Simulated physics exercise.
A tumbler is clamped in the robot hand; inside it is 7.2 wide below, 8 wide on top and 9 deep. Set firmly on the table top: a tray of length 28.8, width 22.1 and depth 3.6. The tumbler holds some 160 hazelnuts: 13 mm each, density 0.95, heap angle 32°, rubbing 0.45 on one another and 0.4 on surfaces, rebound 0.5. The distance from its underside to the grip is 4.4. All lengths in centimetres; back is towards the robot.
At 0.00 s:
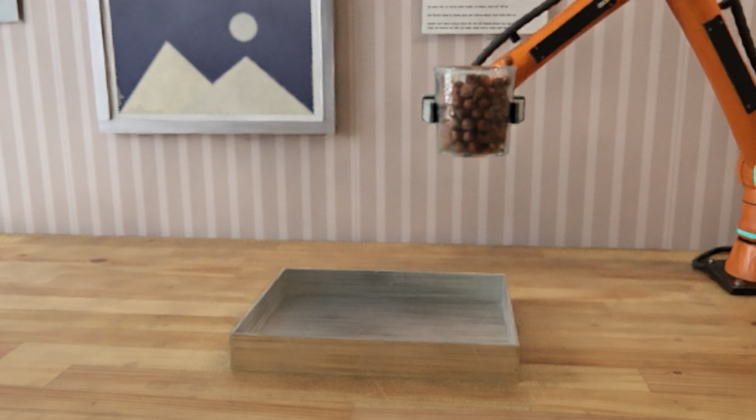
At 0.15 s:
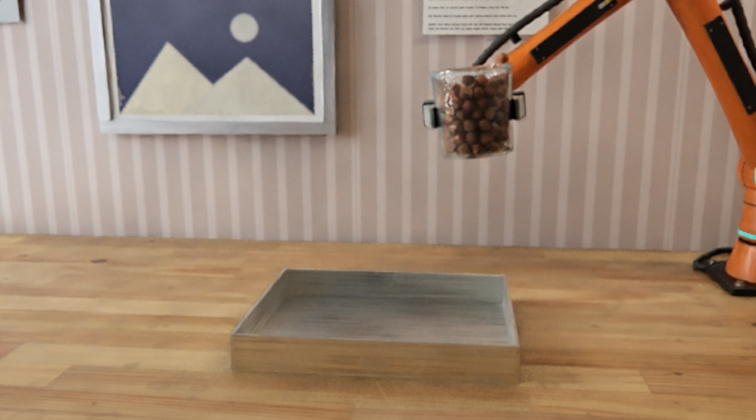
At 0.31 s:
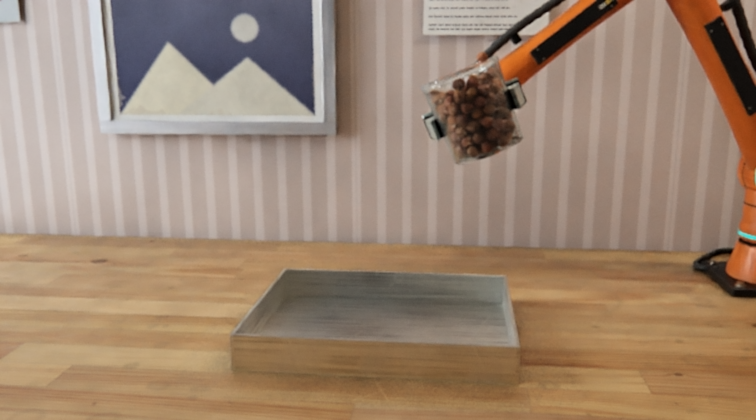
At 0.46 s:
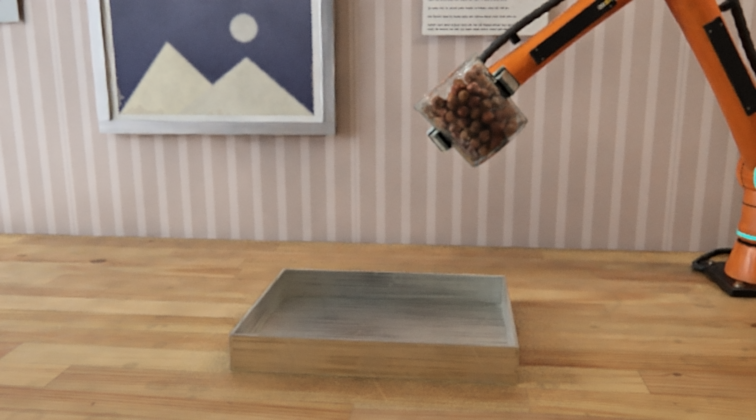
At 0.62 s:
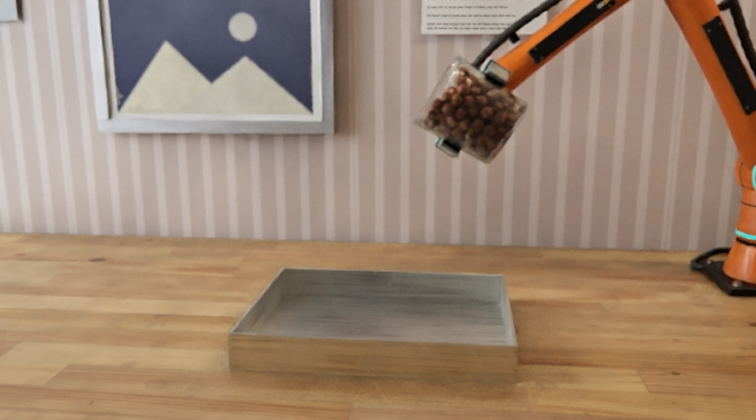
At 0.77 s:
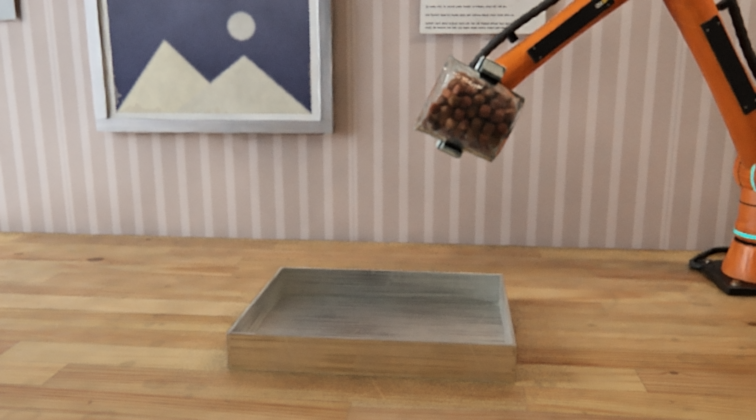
A wooden tabletop stands before a wall with pale pink and beige stripes, seen from the front and slightly above by a camera that barely shifts. An empty greyish wooden tray sits near the centre, a framed picture of mountains hangs upper left, and an orange robot arm at right grips a clear tumbler of brown hazelnuts. The arm steadily tilts the tumbler leftward above the tray, and the nuts shift inside it.
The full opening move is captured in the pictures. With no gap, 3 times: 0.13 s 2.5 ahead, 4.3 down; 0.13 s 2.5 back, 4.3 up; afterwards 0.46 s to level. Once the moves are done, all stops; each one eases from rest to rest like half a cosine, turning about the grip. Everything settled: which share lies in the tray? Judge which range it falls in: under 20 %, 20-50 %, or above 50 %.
It falls under 20 %.
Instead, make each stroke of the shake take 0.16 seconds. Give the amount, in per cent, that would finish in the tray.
That change gives some 10 percent.
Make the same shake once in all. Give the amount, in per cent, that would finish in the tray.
In that case it would be roughly 5 per cent.
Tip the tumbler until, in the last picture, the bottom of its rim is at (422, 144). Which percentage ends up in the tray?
That comes to some 45 percent.
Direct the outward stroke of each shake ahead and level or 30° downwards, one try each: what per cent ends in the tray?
Roughly 55 per cent, then 25 per cent.
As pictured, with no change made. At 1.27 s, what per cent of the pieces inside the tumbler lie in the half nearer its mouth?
Close to 45 in a hundred.
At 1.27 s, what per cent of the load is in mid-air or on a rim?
Around 4 per cent of the load.
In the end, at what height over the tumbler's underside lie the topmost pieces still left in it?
Some 9.0 cm.
After 1.27 s, tilted 64° forward, highest piece 28 above the table; 144 in the tumbler, 7 in the tray, 6 in flight or on a rim.
After 1.76 s, tilted 36° forward, highest piece 29 above the table; 138 in the tumbler, 19 in the tray.
After 2.21 s, level, highest piece 30 above the table; 138 in the tumbler, 19 in the tray.
After 3.26 s, level, highest piece 30 above the table; 138 in the tumbler, 19 in the tray.
At rest, 138 in the tumbler, 19 in the tray. That is 12 % in the tray.
